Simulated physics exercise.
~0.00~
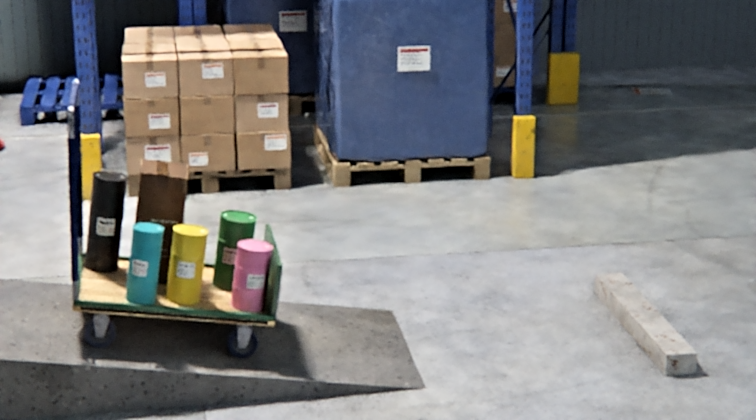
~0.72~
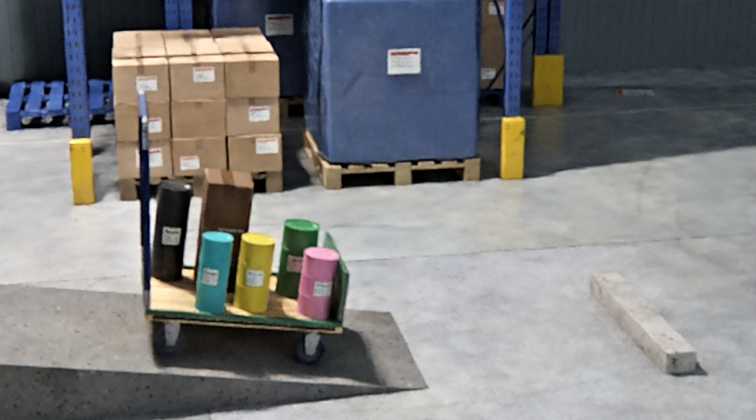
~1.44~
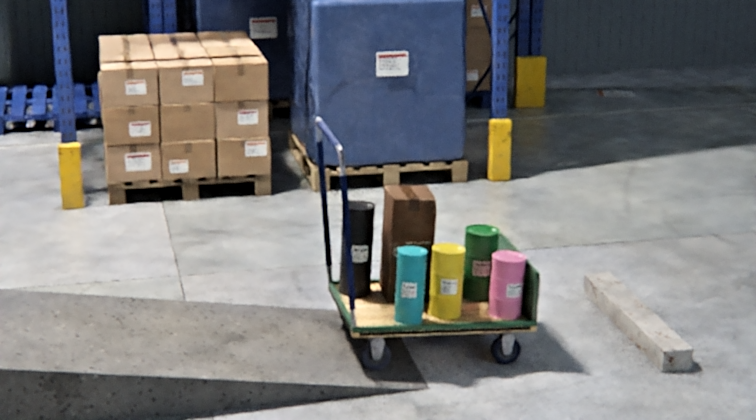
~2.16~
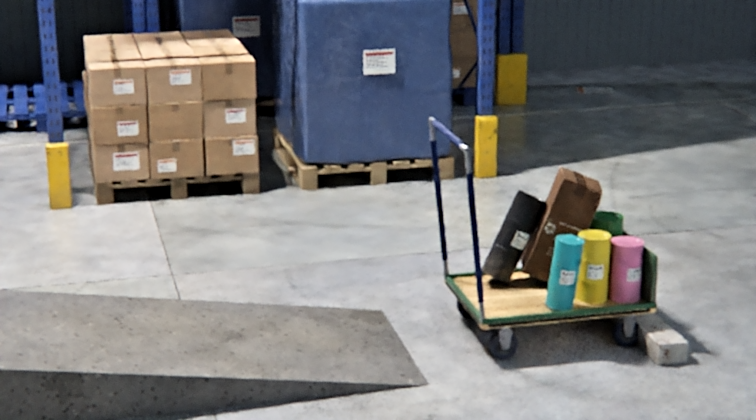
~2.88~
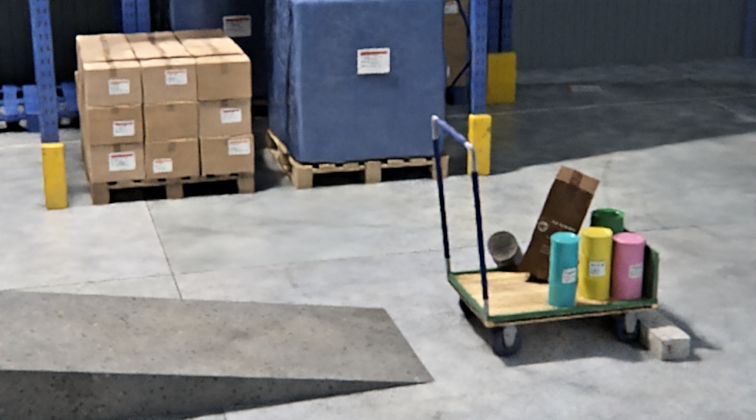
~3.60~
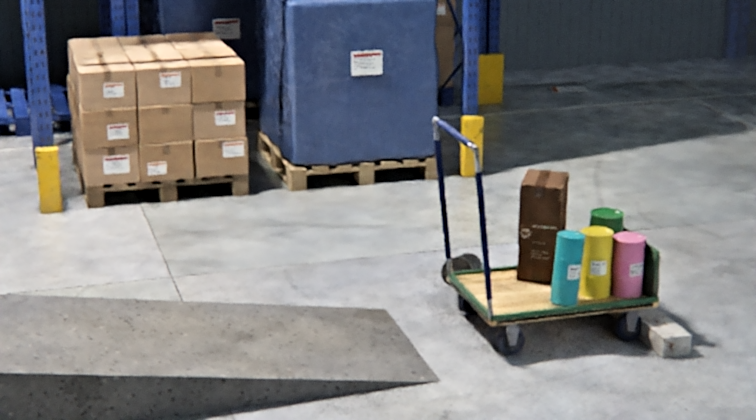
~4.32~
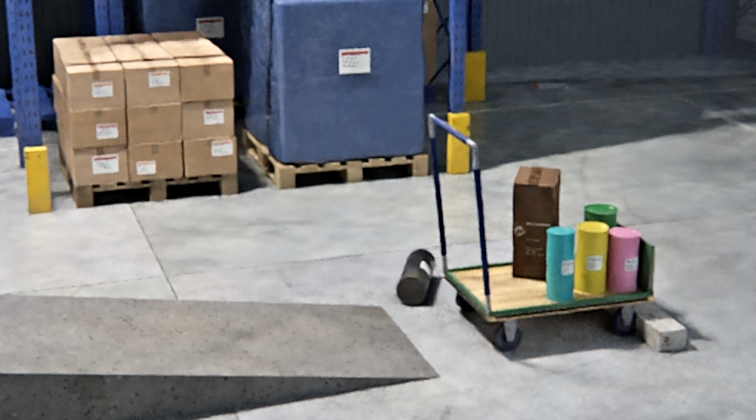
A flat trolley with a blue handle stands on a grey ramp at the left of a warehouse, seen from slightly above, with stacked boxes and a blue-wrapped load on pallets behind. It carries a black canister and brown box at the back, turquoise and yellow canisters in front, and green and pink ones towards the right. The trolley rolls right, down onto level floor, and stops against a low concrete kerb. The black canister and brown box tilt; the canister tumbles off the handle end, while the box rocks back upright. Finally the black canister lies on the floor left of the trolley, the rest standing aboard.
